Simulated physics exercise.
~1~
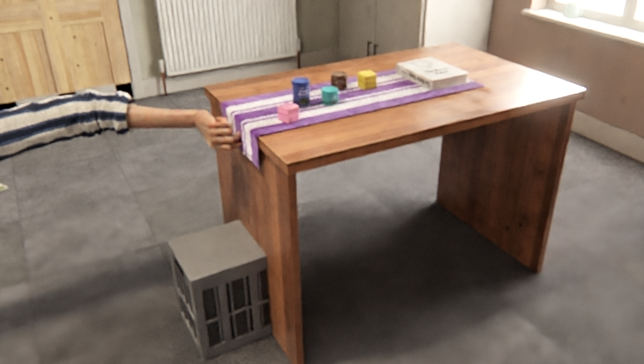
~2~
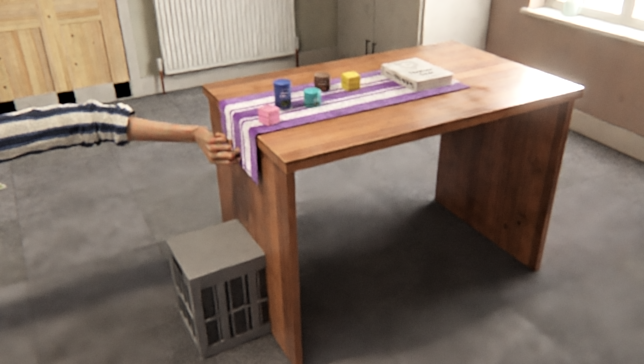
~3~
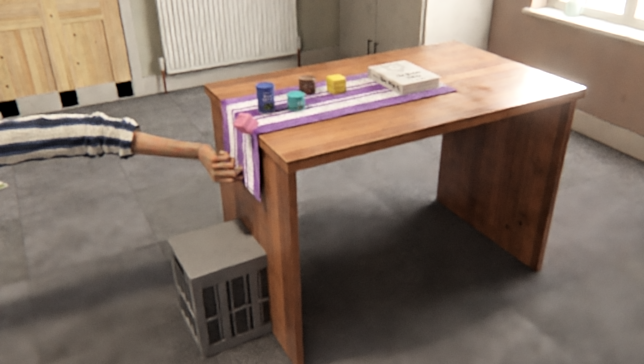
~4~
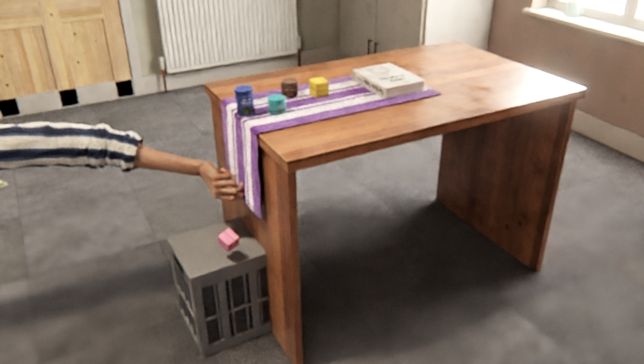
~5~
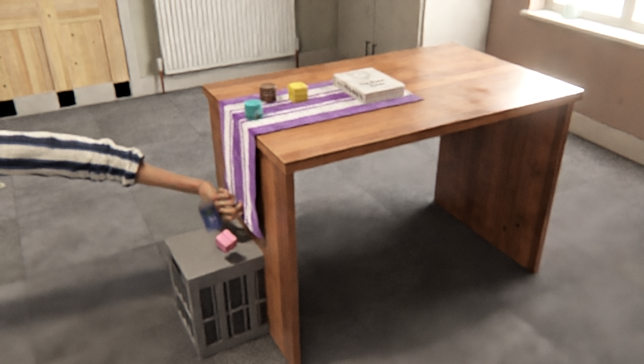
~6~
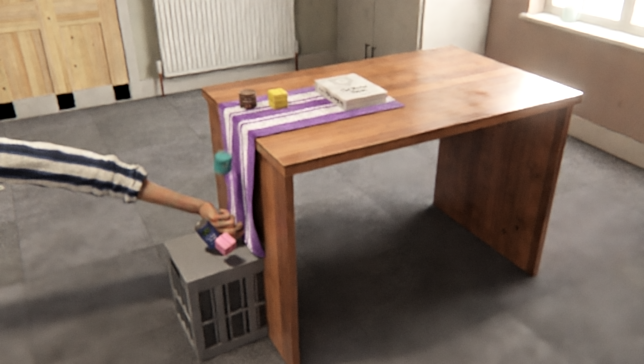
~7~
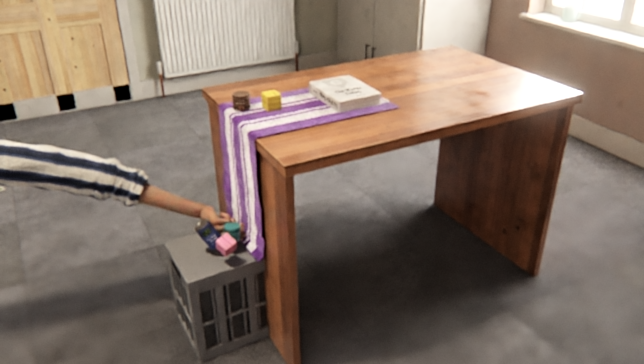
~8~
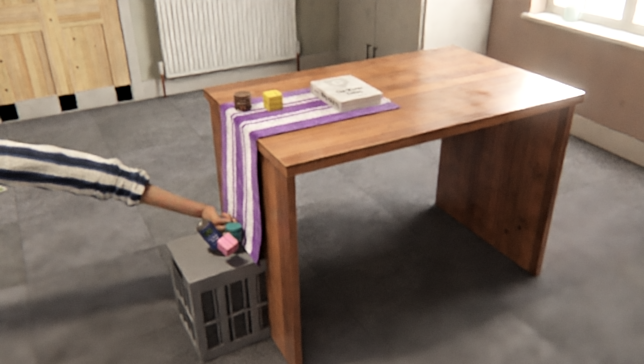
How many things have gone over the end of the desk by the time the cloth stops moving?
Three go over the edge. The pink cube, the blue can and the turquoise pot all end up on the grey crate.
A purple-and-white striped cloth slides left along a wooden desk as a hand in a striped sleeve pulls its hanging end down toward a grey crate. The pink cube, blue can, turquoise pot, brown pot, yellow block and pale book ride along with it. The pink cube tips over the edge first and lands on the crate. The blue can follows, turning upside down as it drops, and then the turquoise pot falls beside them. The pull stops with the hem at the crate, while the brown pot, yellow block and book stay on the desk.
